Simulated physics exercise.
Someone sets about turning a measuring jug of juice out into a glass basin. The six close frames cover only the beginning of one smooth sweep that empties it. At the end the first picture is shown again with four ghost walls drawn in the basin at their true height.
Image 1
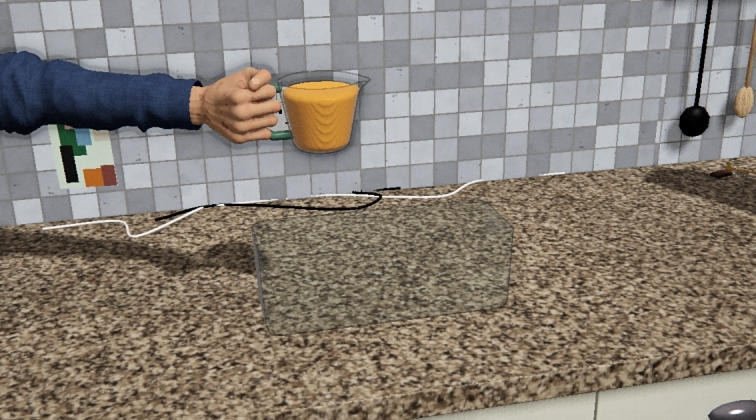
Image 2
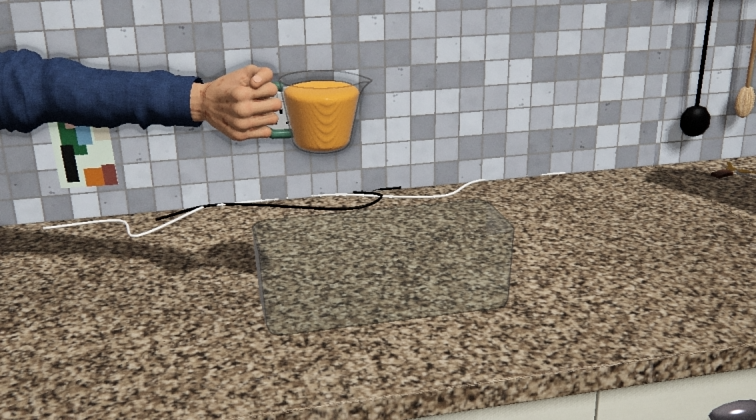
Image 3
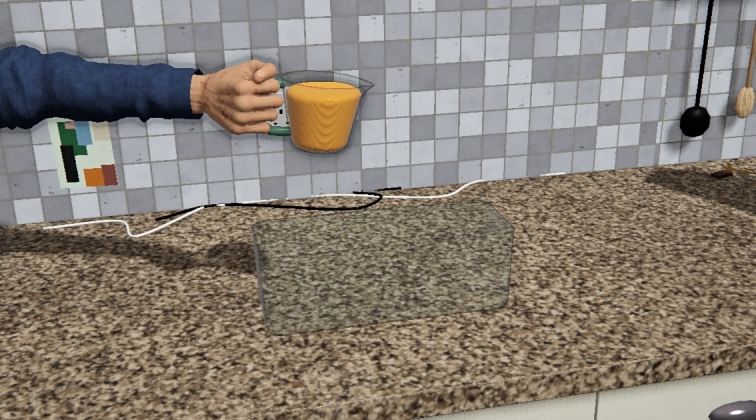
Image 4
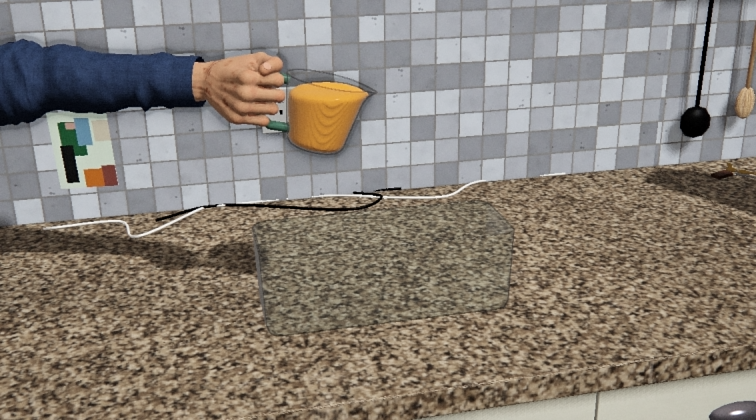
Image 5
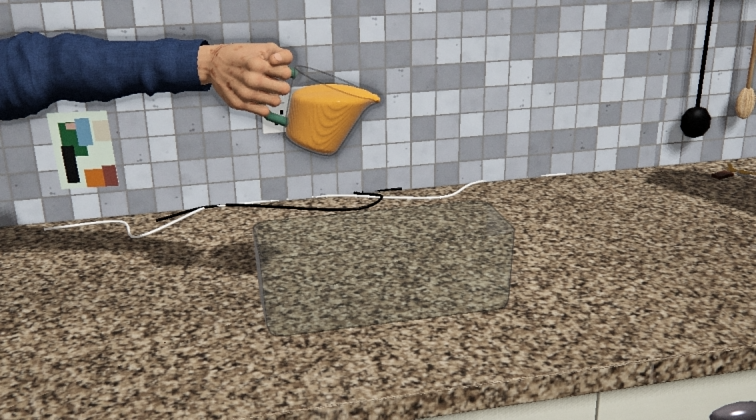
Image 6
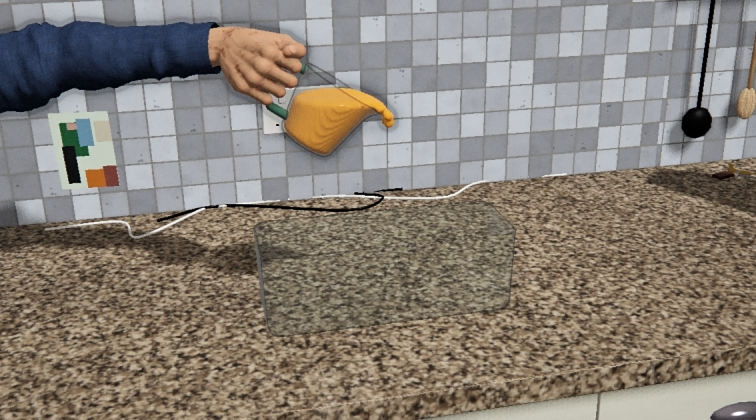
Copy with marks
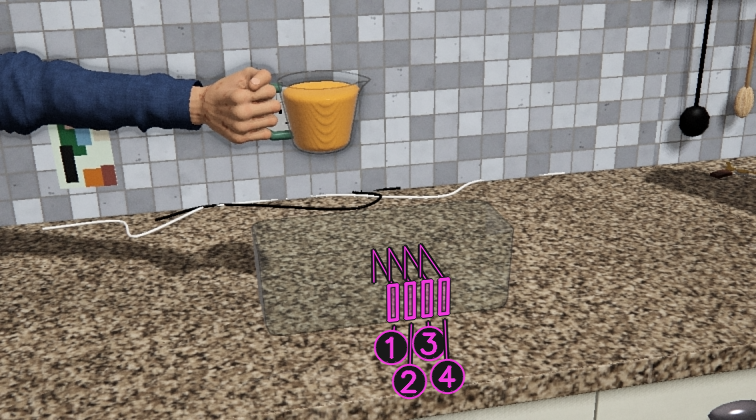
A hand in a blue sleeve held a jug of orange juice above a clear glass basin on the speckled counter, then tilted it rightward until juice began curling over the lip.
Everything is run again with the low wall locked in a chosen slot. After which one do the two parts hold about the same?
3 beats the others.
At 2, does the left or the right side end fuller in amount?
More ends on the right.
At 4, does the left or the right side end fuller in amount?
More ends on the left.
On the marked copy, 1 at (394, 326); 2 at (411, 324); 3 at (428, 322); 4 at (444, 319).
If 1 is chosen, about 4 % ends left of the wall and 96 % right of it.
If 2 is chosen, about 15 % ends left of the wall and 84 % right of it.
If 3 is chosen, about 47 % ends left of the wall and 51 % right of it.
If 4 is chosen, about 86 % ends left of the wall and 11 % right of it; 3 % is lost outside.
